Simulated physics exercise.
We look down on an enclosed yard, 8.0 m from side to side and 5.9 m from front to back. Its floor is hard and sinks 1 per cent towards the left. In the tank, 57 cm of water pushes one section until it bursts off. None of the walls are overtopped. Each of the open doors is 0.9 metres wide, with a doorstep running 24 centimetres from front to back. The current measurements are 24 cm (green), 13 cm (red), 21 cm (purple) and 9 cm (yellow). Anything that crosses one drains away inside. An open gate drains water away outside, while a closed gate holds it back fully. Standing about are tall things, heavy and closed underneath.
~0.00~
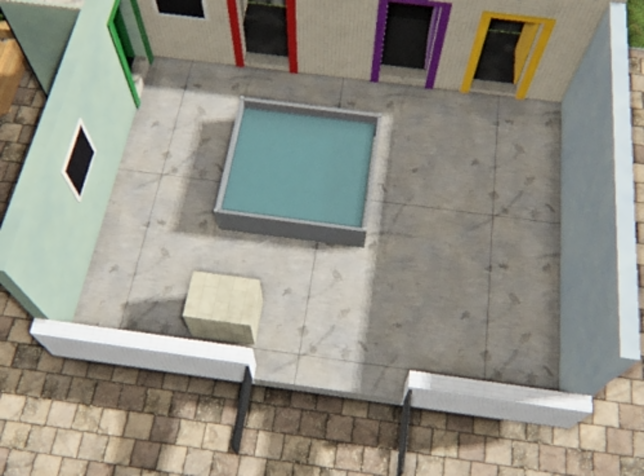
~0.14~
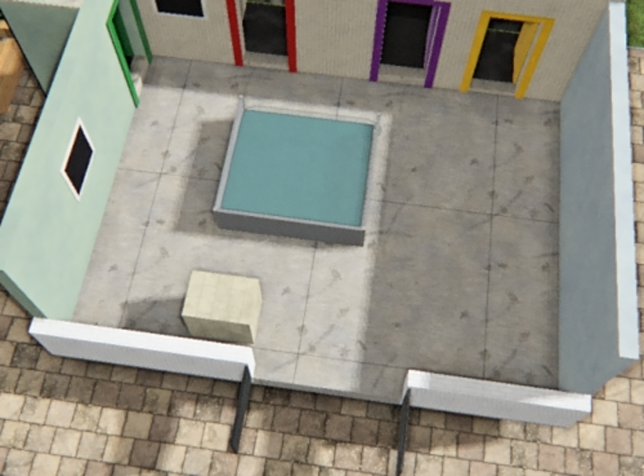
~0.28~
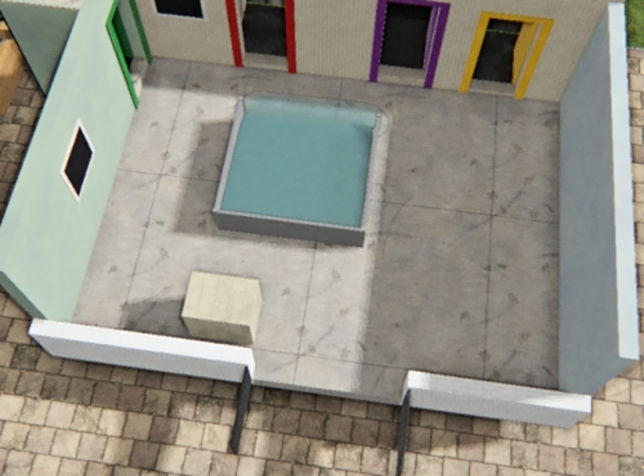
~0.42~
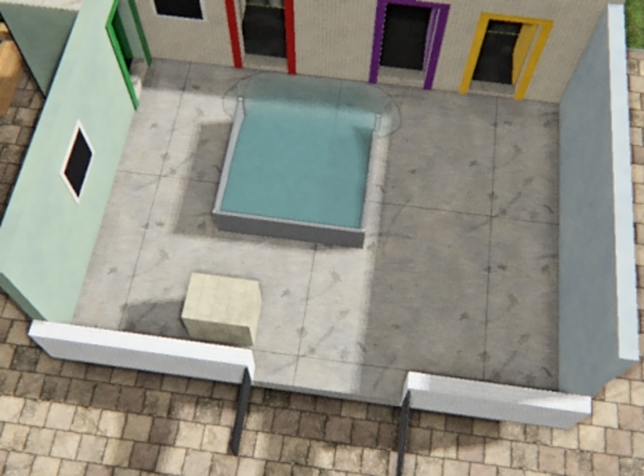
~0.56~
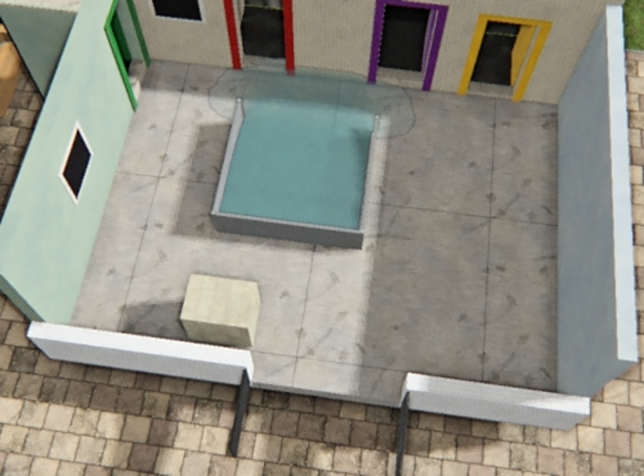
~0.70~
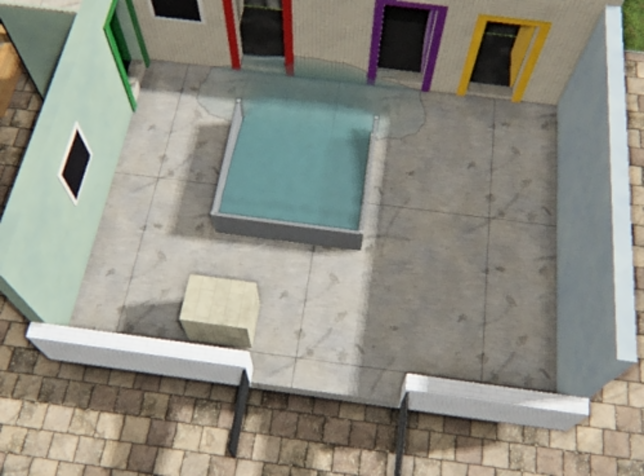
In a walled yard, water pours from the tank's far side and spreads to the purple door.
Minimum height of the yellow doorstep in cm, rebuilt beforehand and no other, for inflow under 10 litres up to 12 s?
6.5 cm.
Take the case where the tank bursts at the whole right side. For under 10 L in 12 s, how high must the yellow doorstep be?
It should stand roughly 19 cm high.
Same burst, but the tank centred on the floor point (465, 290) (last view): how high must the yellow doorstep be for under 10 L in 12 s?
I'd put it at close to 33 cm.
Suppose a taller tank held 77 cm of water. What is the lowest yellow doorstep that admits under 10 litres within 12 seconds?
Roughly 9.5 cm high.
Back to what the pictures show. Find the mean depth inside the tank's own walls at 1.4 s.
Close to 32 cm deep on average.
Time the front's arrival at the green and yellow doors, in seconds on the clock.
The front reaches green at 1.6 s and yellow at 1.4 s.
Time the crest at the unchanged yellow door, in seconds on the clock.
Crest at t of about 6.5 s.
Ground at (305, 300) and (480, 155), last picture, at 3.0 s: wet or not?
First untouched, then soaked.
After 1.4 s water covers 15 % of the floor, deepest (44 cm) near (320, 83); 2 cm at the yellow door, 0 litres in over its 9 cm doorstep.
After 3.0 s water covers 35 % of the floor, deepest (34 cm) near (157, 65); 8 cm at the yellow door, 0 litres in over its 9 cm doorstep.
After 12.0 s water covers 95 % of the floor, deepest (10 cm) near (137, 278); 4 cm at the yellow door, 2 litres in over its 9 cm doorstep.
At the yellow door as built, the water arrived by 1.4 s and peaked near 9 cm at 6.6 s.
With a doorstep of 6 cm, 13 litres would have come in within the 12 s; with 7 cm, 7 litres. So under 10 litres takes about 6.5 cm.
